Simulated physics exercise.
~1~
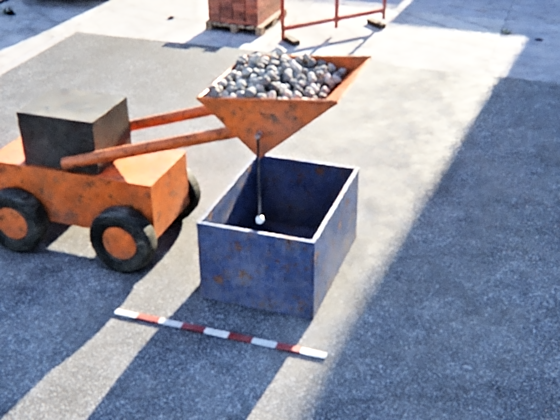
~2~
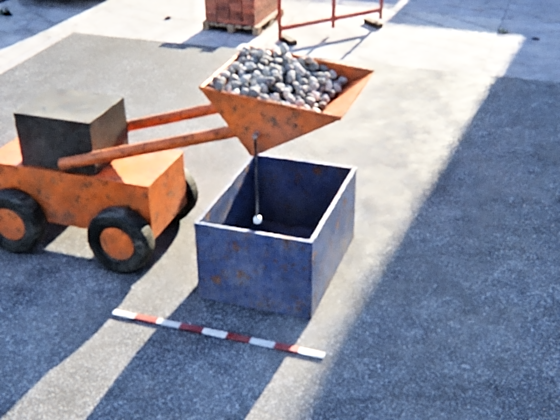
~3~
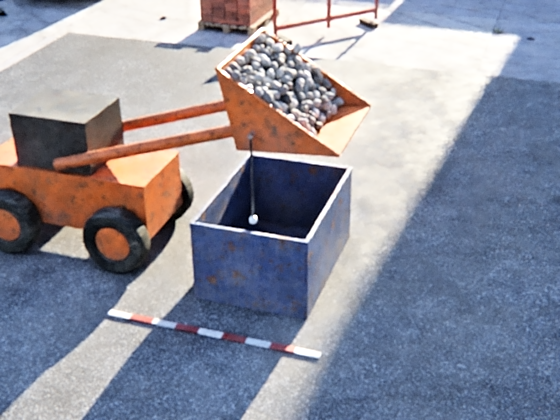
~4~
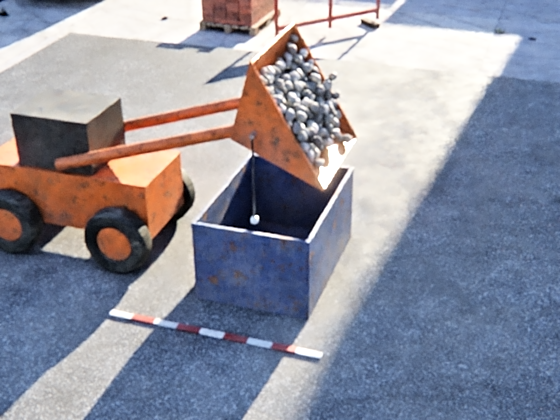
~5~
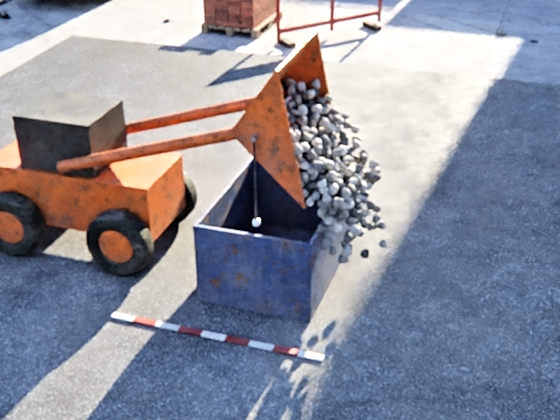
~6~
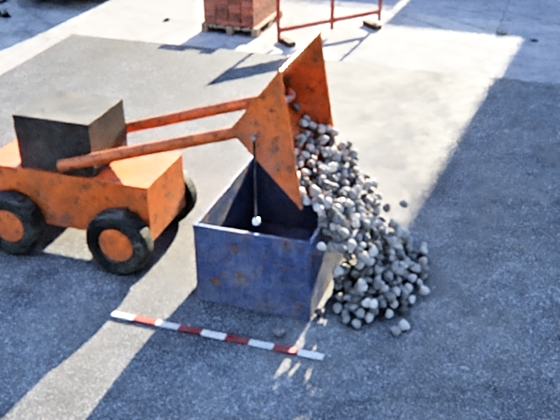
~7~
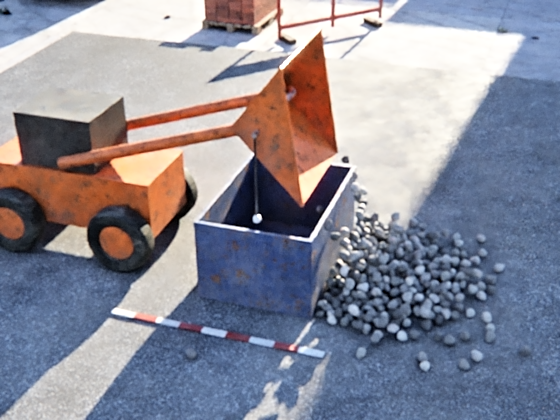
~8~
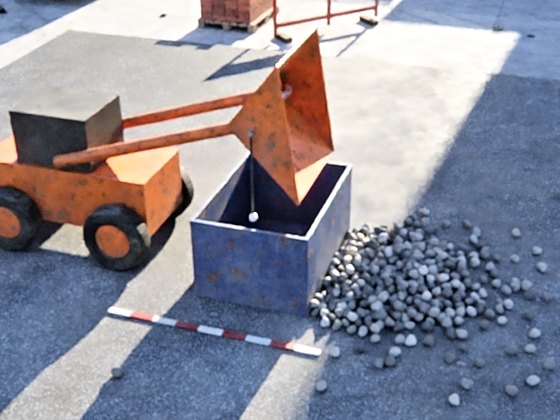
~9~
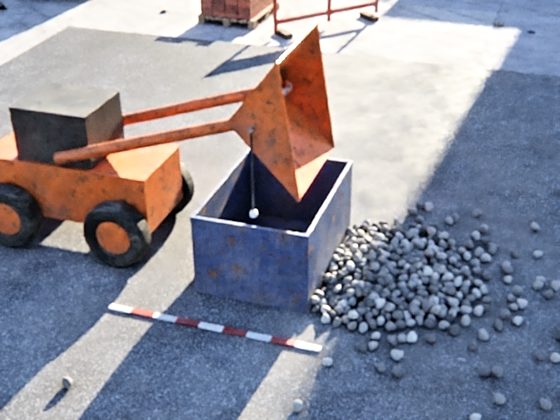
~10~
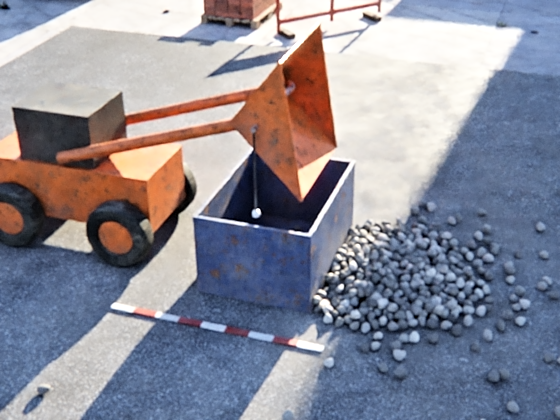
On a sunlit, paved building site, a small orange loader on the left holds a bucket heaped with grey cobbles above an open blue bin, with a red and white striped staff lying in front. The bucket begins to tip to the right, its load still in place. As it steepens, the stones pour over the lip, passing the far edge of the bin. They pile against its right side and spread across the ground, a few rolling well away. The bucket stays tilted and empty, with nearly all the stones lying outside the bin.
